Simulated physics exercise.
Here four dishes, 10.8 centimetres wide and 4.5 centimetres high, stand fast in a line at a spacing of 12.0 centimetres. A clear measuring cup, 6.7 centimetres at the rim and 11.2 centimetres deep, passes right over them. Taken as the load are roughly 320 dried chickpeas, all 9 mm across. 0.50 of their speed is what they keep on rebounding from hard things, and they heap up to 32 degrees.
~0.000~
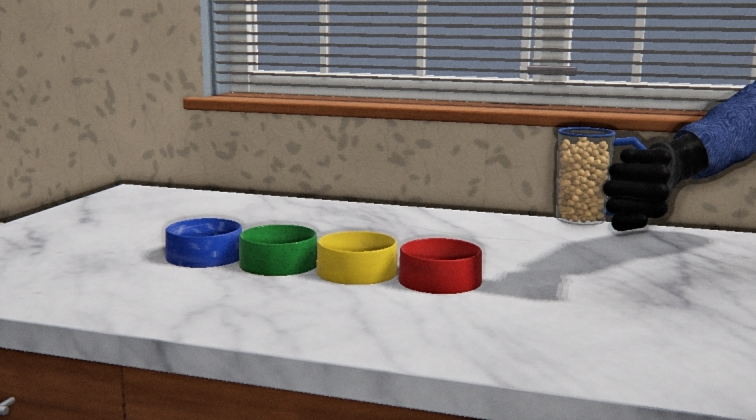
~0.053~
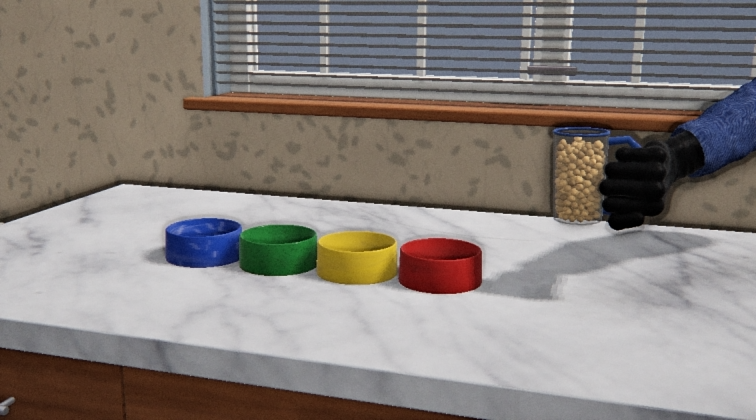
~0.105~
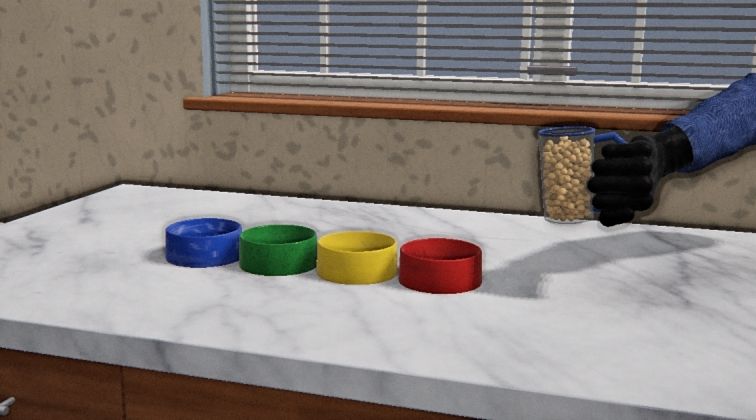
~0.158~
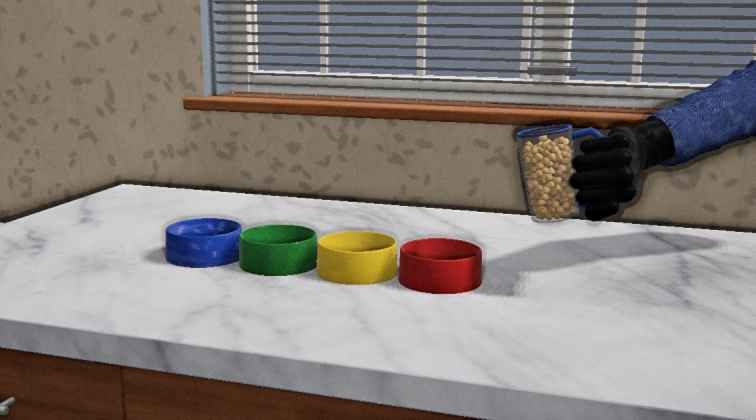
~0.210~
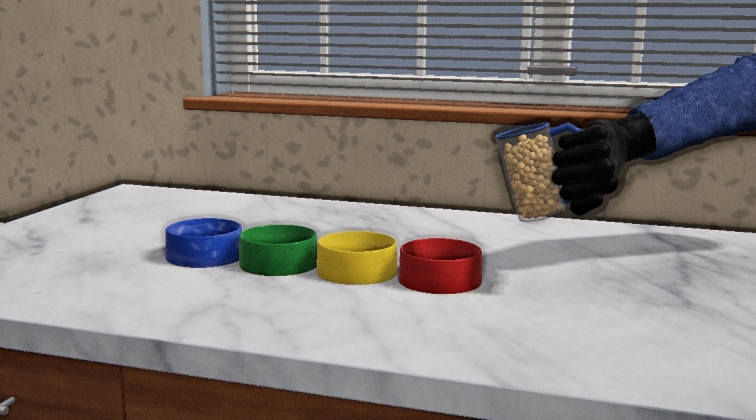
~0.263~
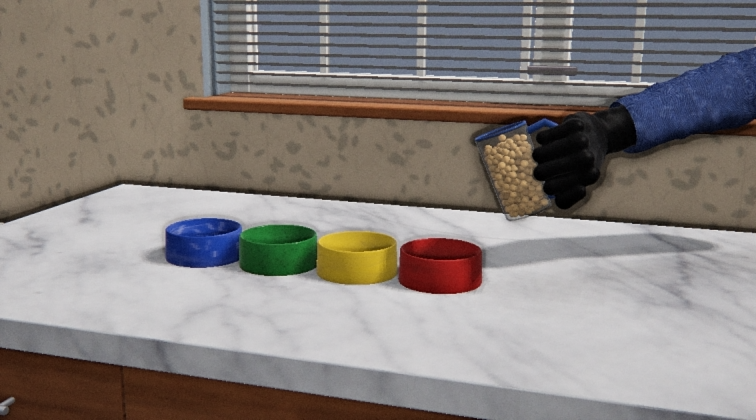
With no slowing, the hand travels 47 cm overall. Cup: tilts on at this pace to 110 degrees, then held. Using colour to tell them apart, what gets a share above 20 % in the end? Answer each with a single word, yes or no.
Red no, blue yes, green no, yellow no, counter no.
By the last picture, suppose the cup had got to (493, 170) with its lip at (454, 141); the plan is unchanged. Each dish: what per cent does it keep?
Red: 0 / blue: 90 / green: 0 / yellow: 0.
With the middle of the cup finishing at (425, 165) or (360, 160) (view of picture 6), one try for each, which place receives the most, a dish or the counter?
Yellow; green.
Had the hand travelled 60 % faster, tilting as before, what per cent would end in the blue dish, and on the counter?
Shares - blue 90, counter 10.
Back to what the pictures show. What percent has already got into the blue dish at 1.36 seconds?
Close to 60 percent of the load.
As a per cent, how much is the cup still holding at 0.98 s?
That would be some 95 per cent.
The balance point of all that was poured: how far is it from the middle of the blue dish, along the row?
It ends up close to 1 cm toward the picture's left edge.
After 0.69 s, tilt 68 degrees; cup holds 100 %.
After 0.98 s, tilt 100 degrees; cup holds 95 %.
After 1.36 s, tilt 110 degrees; cup holds 30 %, blue 60 %.
By 2.5 s all is still; red 0 %, blue 90 %, green 0 %, yellow 0 %, counter 5 %.
